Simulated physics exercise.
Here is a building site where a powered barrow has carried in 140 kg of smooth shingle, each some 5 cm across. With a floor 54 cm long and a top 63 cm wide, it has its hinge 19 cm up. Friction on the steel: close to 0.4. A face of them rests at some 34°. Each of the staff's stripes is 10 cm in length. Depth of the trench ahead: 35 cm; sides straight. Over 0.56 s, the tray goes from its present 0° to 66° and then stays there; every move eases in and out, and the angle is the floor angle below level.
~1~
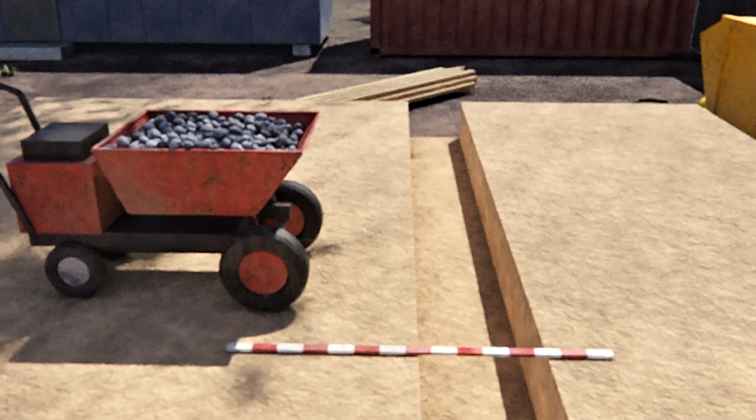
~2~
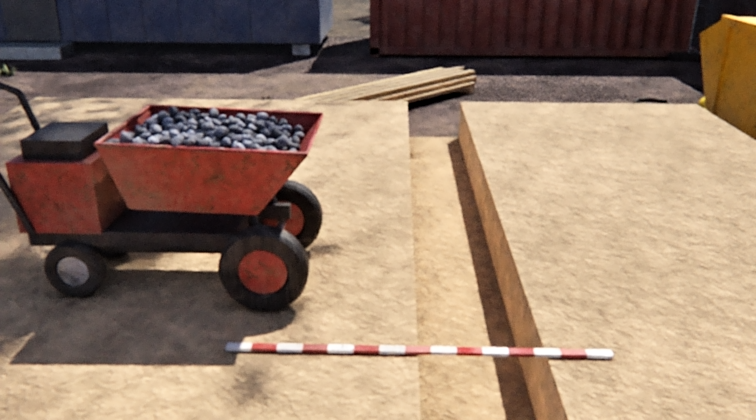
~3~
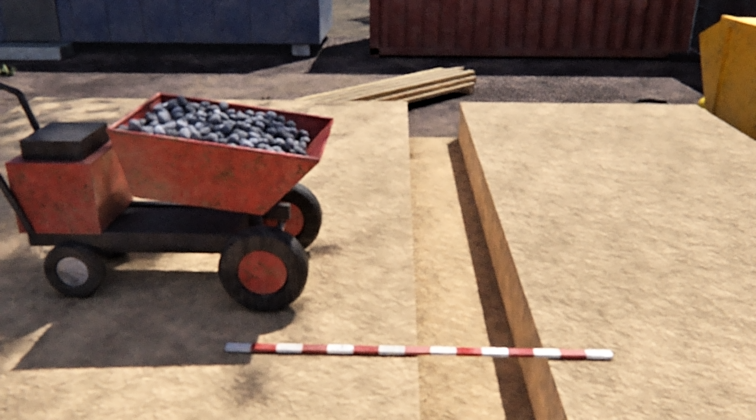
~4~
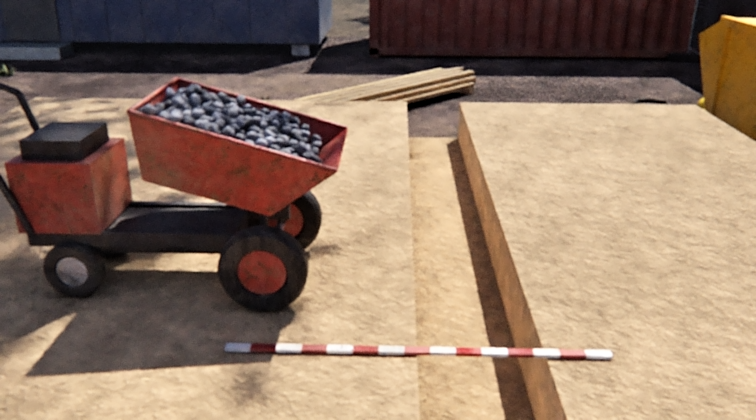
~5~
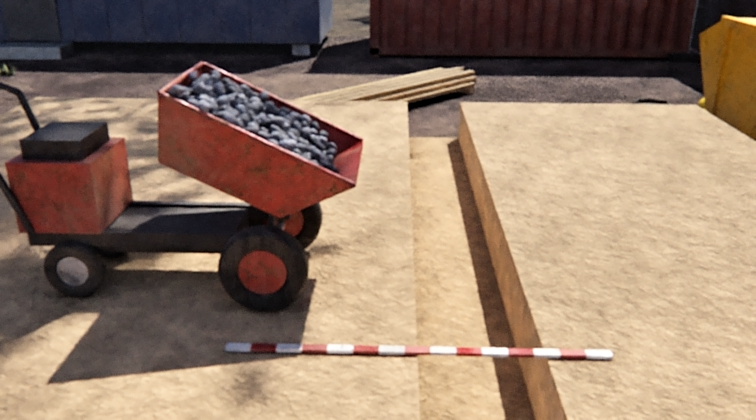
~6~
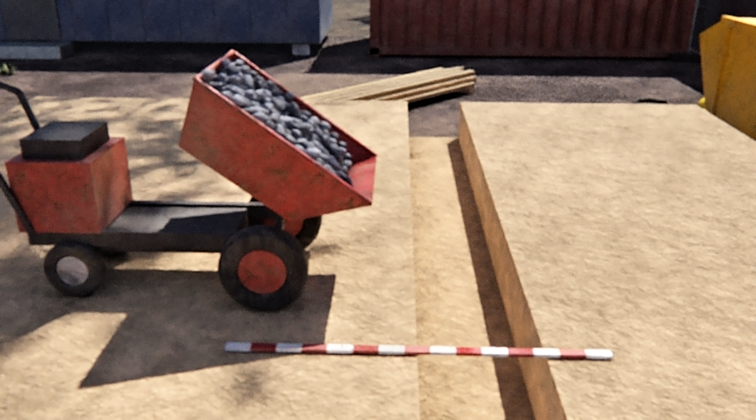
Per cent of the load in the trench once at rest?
About 99 %.
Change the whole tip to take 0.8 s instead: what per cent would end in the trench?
Expected share: Around 100%.
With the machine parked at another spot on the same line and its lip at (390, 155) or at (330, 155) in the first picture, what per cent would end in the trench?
Roughly 45 per cent, then 90 per cent.
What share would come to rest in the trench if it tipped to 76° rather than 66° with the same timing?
Roughly 95 per cent would end in the trench.
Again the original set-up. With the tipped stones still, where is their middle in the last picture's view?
The tipped stones centre close to (469, 332).
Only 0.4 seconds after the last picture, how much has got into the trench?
Some 20 per cent.
Then, 0.1 s after the last picture the floor is at 56°, 100 % in the tray; the foremost stones are at (377, 199).
Then, 0.4 s after the last picture the floor is at 66°, 75 % in the tray, 3 % short of the trench, 22 % in the trench; the foremost stones are at (469, 291).
Then, 0.7 s after the last picture the floor is at 66°, 20 % in the tray, 2 % short of the trench, 77 % in the trench, 1 % past the trench; the foremost stones are at (594, 287).
Then, 2.7 s after the last picture the floor is at 66°, 0 % in the tray, 99 % in the trench, 1 % past the trench; the foremost stones are at (685, 290).
